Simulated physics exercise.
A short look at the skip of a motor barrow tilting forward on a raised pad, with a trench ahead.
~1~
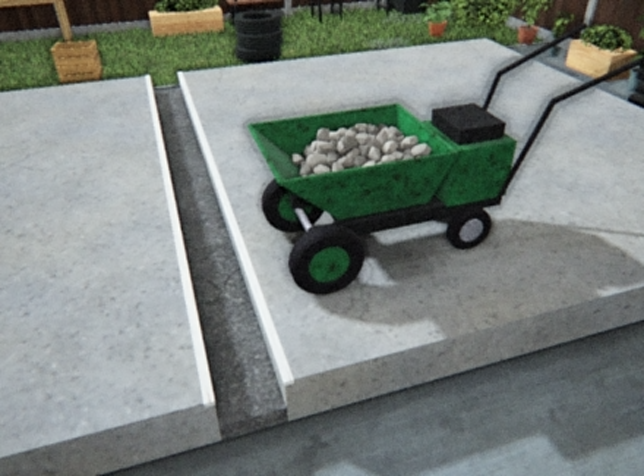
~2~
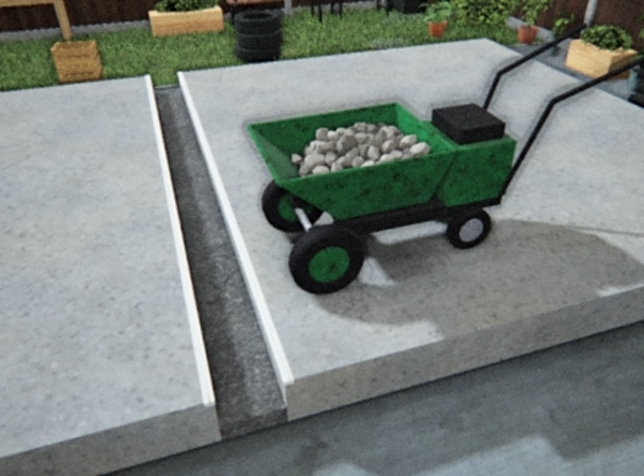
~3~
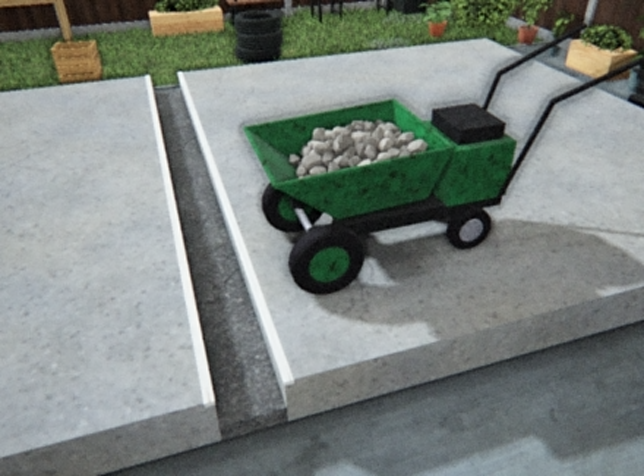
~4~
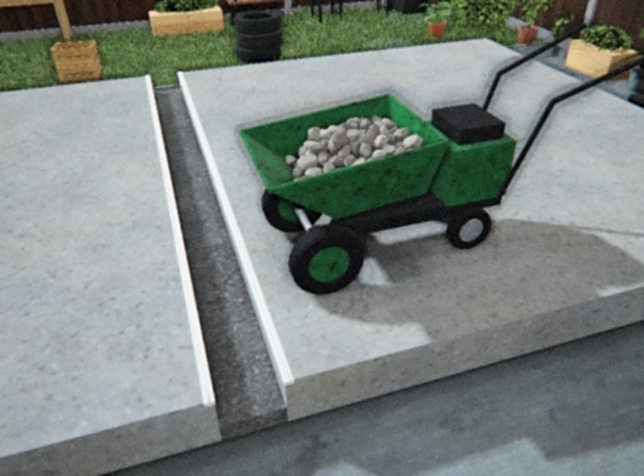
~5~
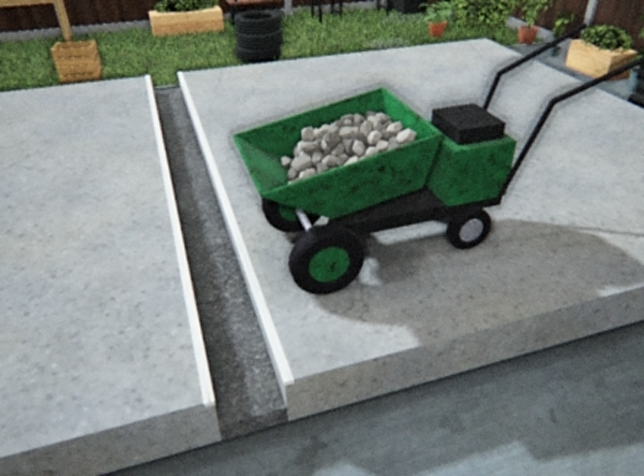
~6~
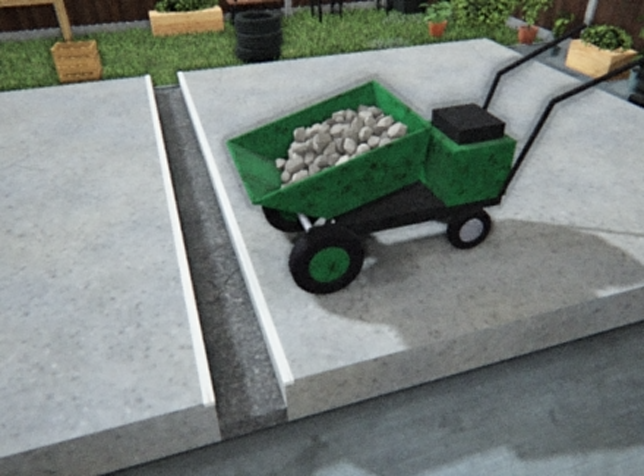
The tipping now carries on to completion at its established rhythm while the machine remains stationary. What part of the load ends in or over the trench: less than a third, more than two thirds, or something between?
My guess is the trench keeps one to two thirds of it.
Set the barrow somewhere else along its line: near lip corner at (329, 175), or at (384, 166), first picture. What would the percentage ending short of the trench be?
Roughly 0 per cent at the first spot and 30 per cent at the second.
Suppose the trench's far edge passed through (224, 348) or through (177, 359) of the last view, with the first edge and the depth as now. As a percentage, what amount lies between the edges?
Around 0 percent first, around 80 percent second.
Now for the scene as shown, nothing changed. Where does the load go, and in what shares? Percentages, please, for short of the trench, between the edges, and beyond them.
Short: 0 %, between: 45 %, beyond: 45 %.
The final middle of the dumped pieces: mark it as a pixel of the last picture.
Close to (192, 280) in the last picture.
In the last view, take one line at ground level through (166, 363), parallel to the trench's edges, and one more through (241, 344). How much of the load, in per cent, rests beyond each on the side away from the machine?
That's 30 per cent for the first and 80 per cent for the second.
Shortly afterwards, skip tipped steeply; the whole lot in the skip.
Next, skip tipped right over; near half in the skip; near a quarter in or heaped over the trench; near a quarter beyond it; only a few falling.
Some moments later, skip tipped right over; a little in the skip; near half in or heaped over the trench; near half beyond it.
In the end, skip tipped right over; a little in the skip; near half in or heaped over the trench; near half beyond it.
